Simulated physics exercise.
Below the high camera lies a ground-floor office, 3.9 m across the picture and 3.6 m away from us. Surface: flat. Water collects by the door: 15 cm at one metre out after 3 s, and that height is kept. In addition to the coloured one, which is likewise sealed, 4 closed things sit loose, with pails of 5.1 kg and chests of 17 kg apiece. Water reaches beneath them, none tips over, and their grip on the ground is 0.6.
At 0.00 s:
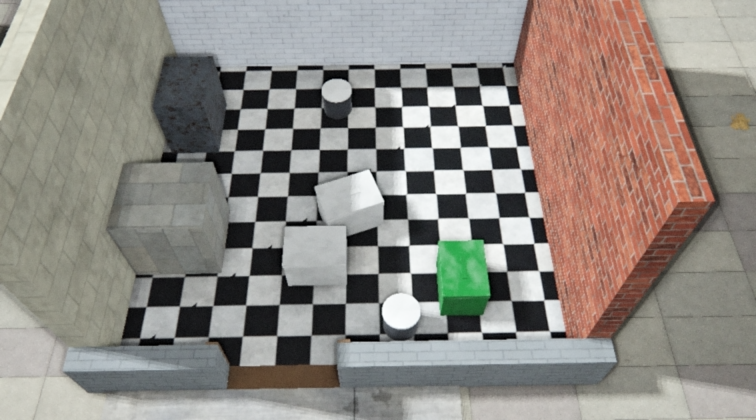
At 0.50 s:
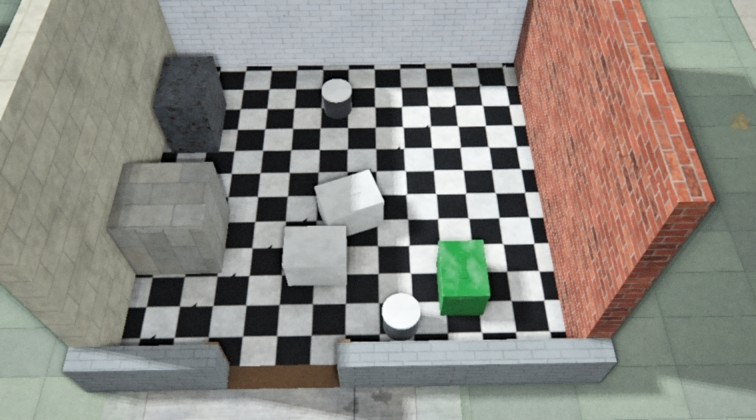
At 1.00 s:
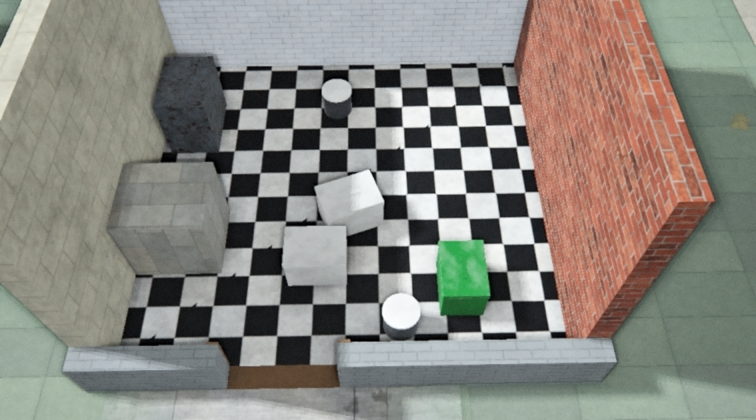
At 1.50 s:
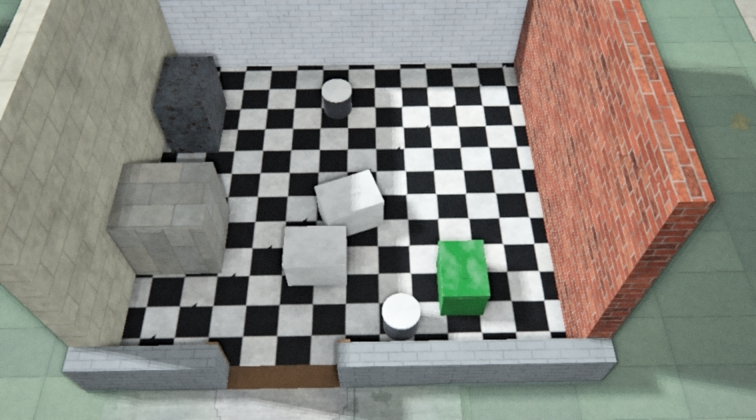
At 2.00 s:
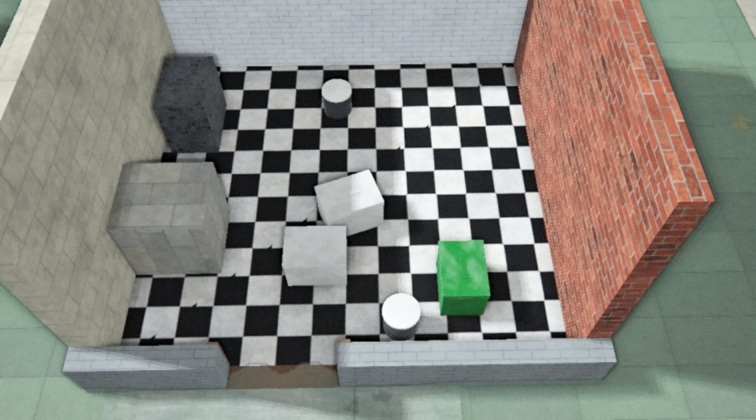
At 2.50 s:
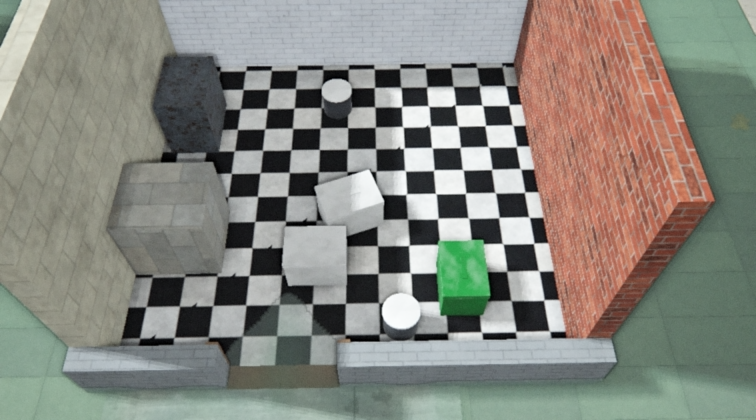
A green block sits still on a checkered floor as water spreads in through the doorway.
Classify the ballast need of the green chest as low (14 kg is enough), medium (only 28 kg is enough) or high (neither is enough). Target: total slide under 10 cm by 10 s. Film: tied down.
Low.
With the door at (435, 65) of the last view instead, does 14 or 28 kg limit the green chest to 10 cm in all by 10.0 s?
With that change, the big one is needed.
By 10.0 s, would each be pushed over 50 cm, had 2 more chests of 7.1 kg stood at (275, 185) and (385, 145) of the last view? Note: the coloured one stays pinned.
Above the mark, then below the mark.
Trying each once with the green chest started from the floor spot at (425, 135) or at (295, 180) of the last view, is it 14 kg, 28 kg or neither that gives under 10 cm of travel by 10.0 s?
Note, in order: Both OK; both OK.
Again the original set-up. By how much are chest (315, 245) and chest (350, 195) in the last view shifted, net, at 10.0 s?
The first is 10 cm from its start, the second 0 cm.
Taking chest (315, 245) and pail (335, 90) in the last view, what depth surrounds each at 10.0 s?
4 and 4 cm.
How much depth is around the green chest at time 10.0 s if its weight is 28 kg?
Close to 4 cm deep.
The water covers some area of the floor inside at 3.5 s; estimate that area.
Somewhere about 2.0 m2, give or take.
After 3.5 s the green chest would be 0 cm from its start with 14 kg and 0 cm from its start with 28 kg; 0 cm of water round it then.
After 4.5 s the green chest would be 0 cm from its start with 14 kg and 0 cm from its start with 28 kg; 3 cm of water round it then.
After 7.0 s the green chest would be 0 cm from its start with 14 kg and 0 cm from its start with 28 kg; 3 cm of water round it then.
After 10.0 s the green chest would be 0 cm from its start with 14 kg and 0 cm from its start with 28 kg; 4 cm of water round it then.
